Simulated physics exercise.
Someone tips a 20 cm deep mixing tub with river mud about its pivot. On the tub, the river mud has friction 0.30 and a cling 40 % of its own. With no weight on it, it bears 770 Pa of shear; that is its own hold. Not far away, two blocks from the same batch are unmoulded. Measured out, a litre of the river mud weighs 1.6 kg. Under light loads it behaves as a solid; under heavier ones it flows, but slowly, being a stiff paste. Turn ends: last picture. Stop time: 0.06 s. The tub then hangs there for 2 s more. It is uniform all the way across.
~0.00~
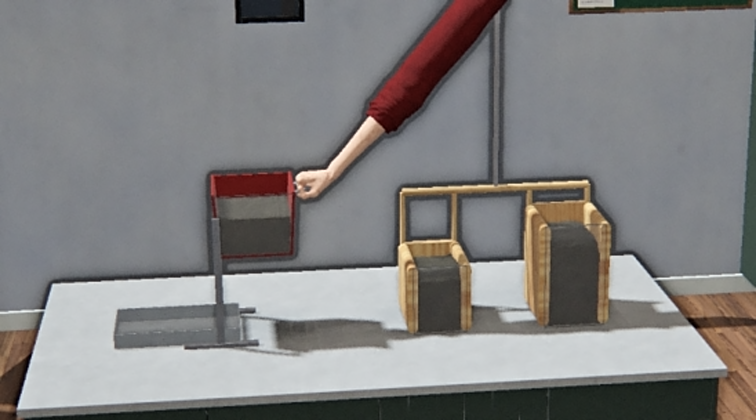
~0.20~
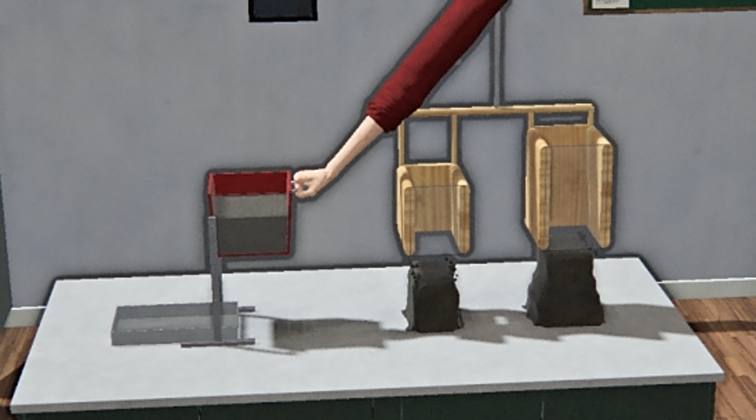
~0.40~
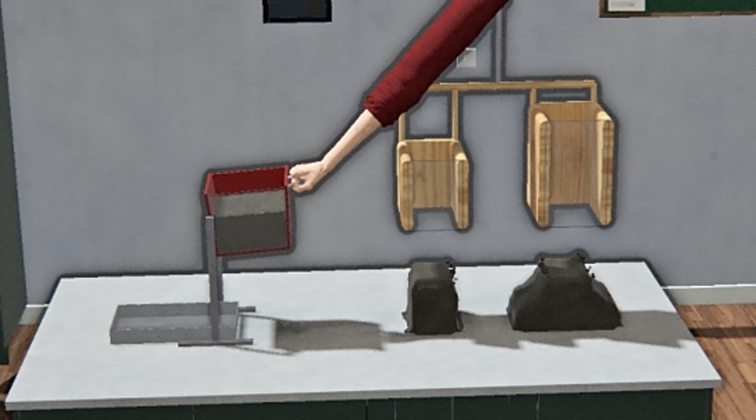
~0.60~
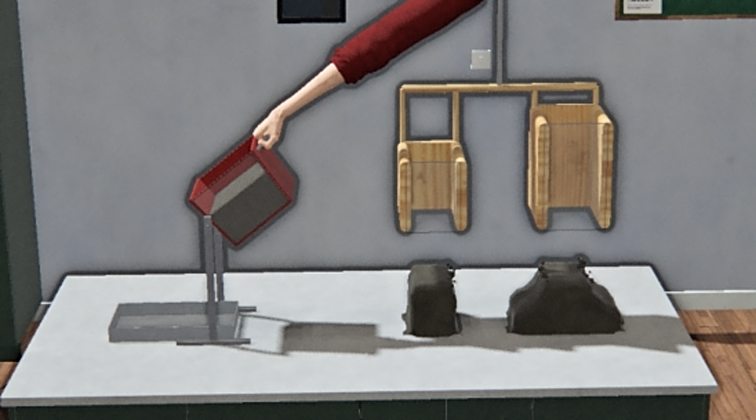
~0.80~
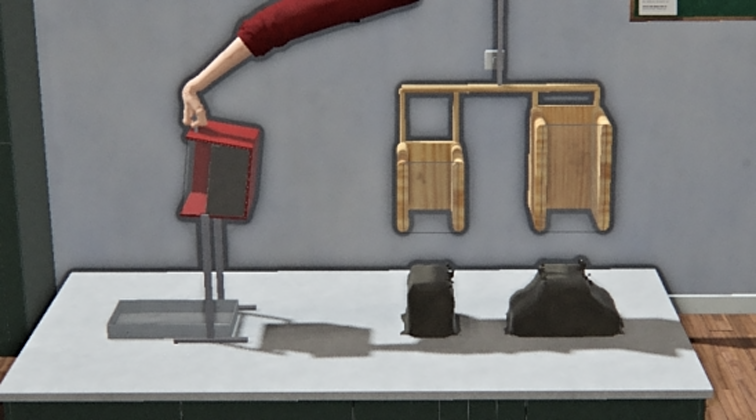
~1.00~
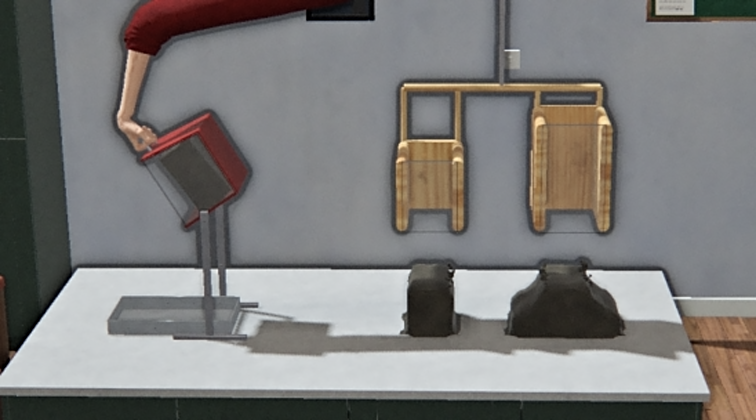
Wooden moulds lifting off two dark blocks, the right one slumping wider, before a red-sleeved arm tips a red tub leftward.
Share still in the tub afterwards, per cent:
Near 0 %.
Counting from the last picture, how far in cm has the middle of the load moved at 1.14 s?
Displacement noted: Approx. 13 cm... about that.
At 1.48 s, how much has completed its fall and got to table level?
About 100 per cent.
By 1.14 s, the tub is at 121 degrees and holds 50 %.
By 1.31 s, the tub is at 121 degrees and holds 0 %.
By 1.48 s, the tub is at 121 degrees and holds 0 %.
By 1.65 s, the tub is at 121 degrees and holds 0 %.
By 3.00 s, at the end, the tub is at 121 degrees and holds 0 %.
